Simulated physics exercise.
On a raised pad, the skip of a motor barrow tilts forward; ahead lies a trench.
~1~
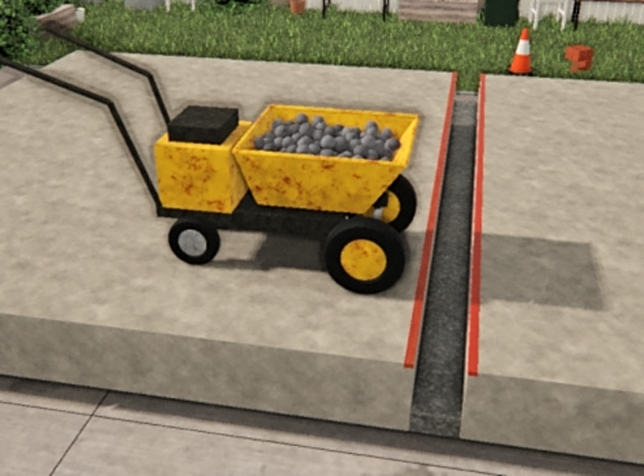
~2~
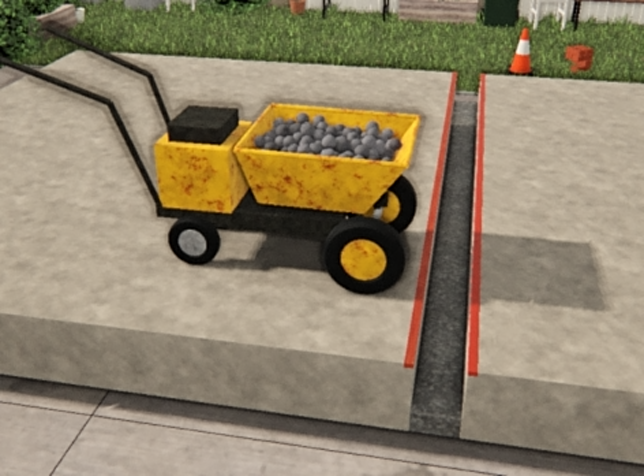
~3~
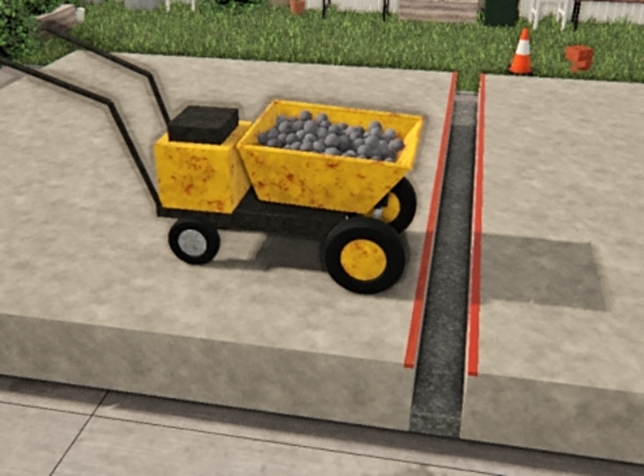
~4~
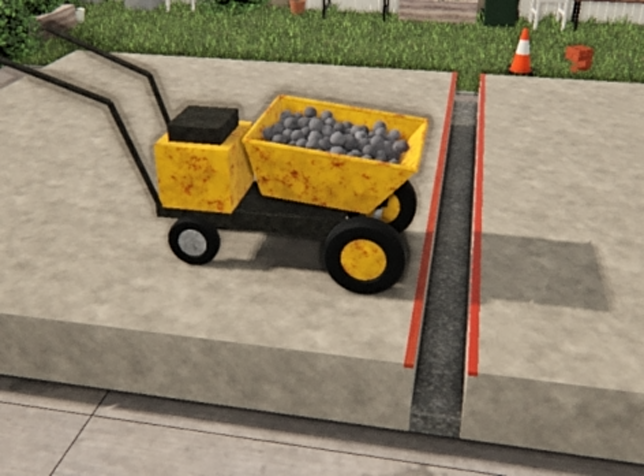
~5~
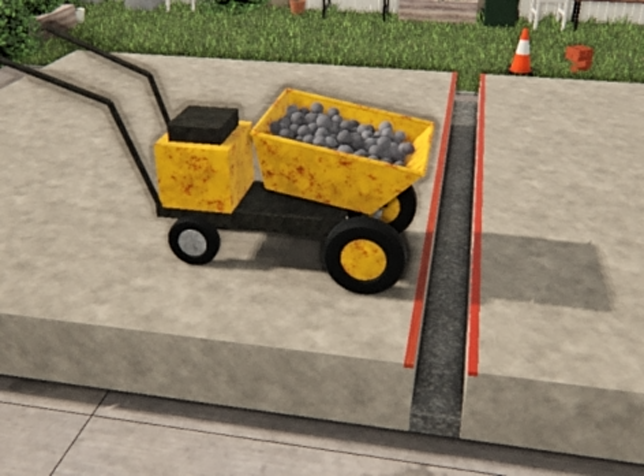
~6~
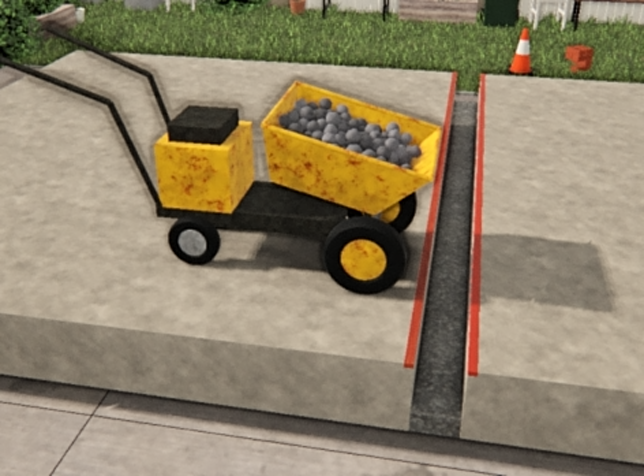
Yellow motor barrow standing still on a raised concrete pad, its skip of grey cobbles tilting slightly forward toward a narrow trench.
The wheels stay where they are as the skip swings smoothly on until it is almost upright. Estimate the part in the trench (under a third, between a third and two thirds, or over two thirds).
Beneath the one-third mark.
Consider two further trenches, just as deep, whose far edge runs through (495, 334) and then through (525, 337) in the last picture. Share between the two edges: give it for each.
Roughly 40 % and 80 %.
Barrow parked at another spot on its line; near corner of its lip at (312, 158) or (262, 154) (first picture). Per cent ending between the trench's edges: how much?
The first stopping place yields 70 % and the other yields 30 %.
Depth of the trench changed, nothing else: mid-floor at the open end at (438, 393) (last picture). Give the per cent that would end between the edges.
It comes out near 0 percent.
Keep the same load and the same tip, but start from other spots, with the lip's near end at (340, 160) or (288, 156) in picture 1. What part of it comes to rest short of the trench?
Roughly 0 per cent at the first spot and 40 per cent at the second.
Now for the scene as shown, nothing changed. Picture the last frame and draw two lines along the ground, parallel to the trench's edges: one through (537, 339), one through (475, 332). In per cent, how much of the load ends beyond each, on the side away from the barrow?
Roughly 40 and 80 percent.
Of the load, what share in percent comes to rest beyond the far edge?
I'd put it at around 80 percent.
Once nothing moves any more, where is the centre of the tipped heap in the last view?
I'd place the middle at about (526, 271).
Soon after the last picture, skip tipped steeply; all in the skip.
A little later, skip tipped right over; most in the skip; about a quarter beyond it; a stray few falling.
Later still, skip tipped right over; about a quarter in the skip; a stray few in or heaped over the trench; most beyond it.
By the end, skip tipped right over; about a quarter in the skip; a stray few in or heaped over the trench; most beyond it.
